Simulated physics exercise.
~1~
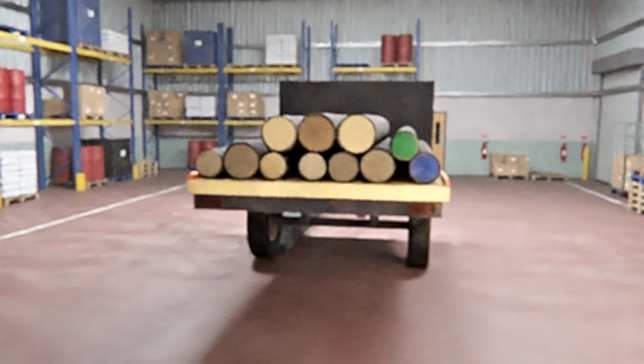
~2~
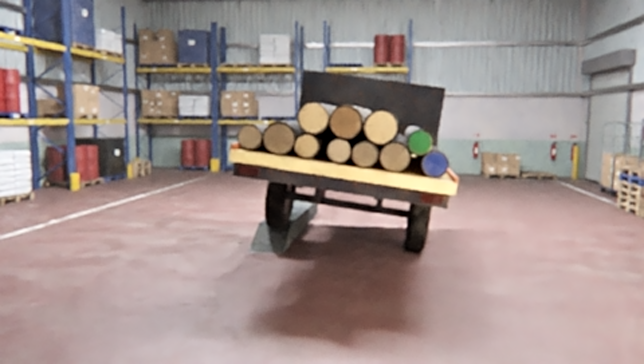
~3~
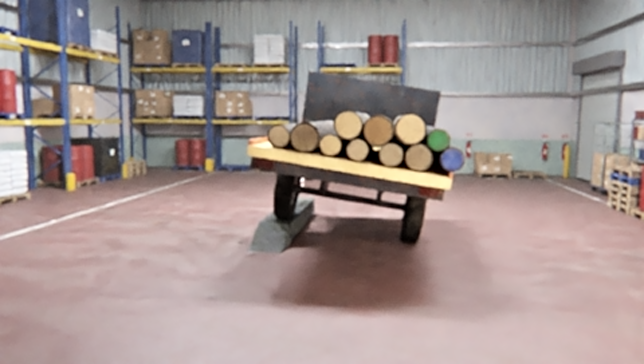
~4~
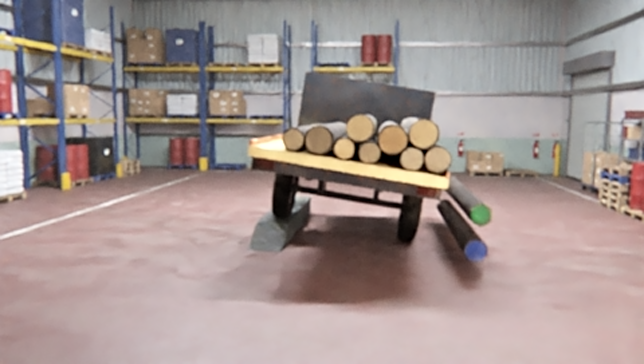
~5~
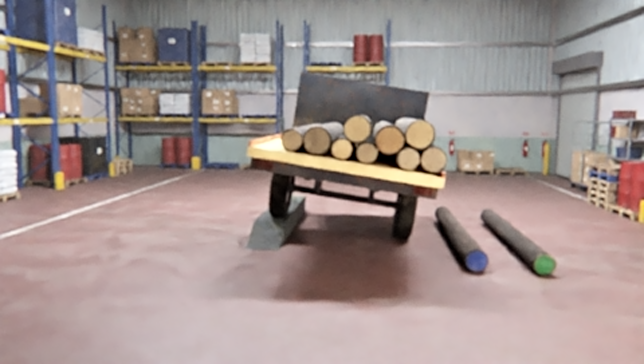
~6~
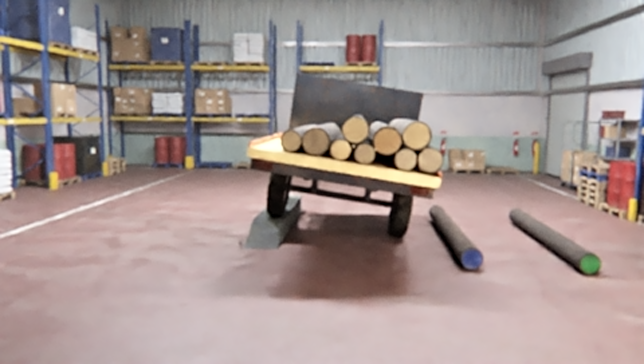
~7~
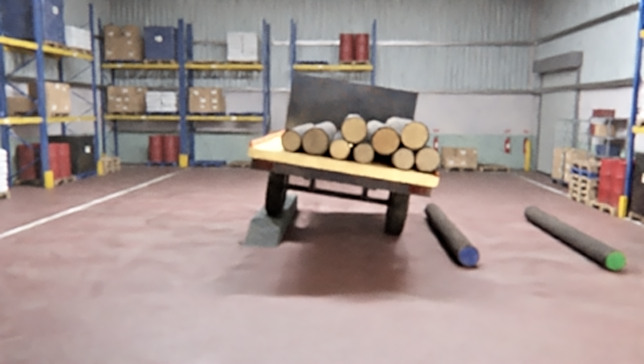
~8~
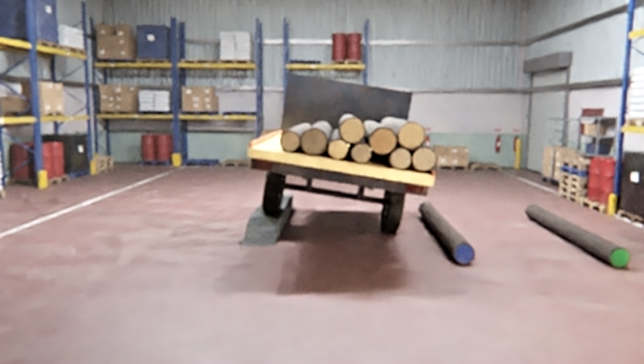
A flatbed trailer loaded with logs tilts, and the blue and green-ended logs fall off right.
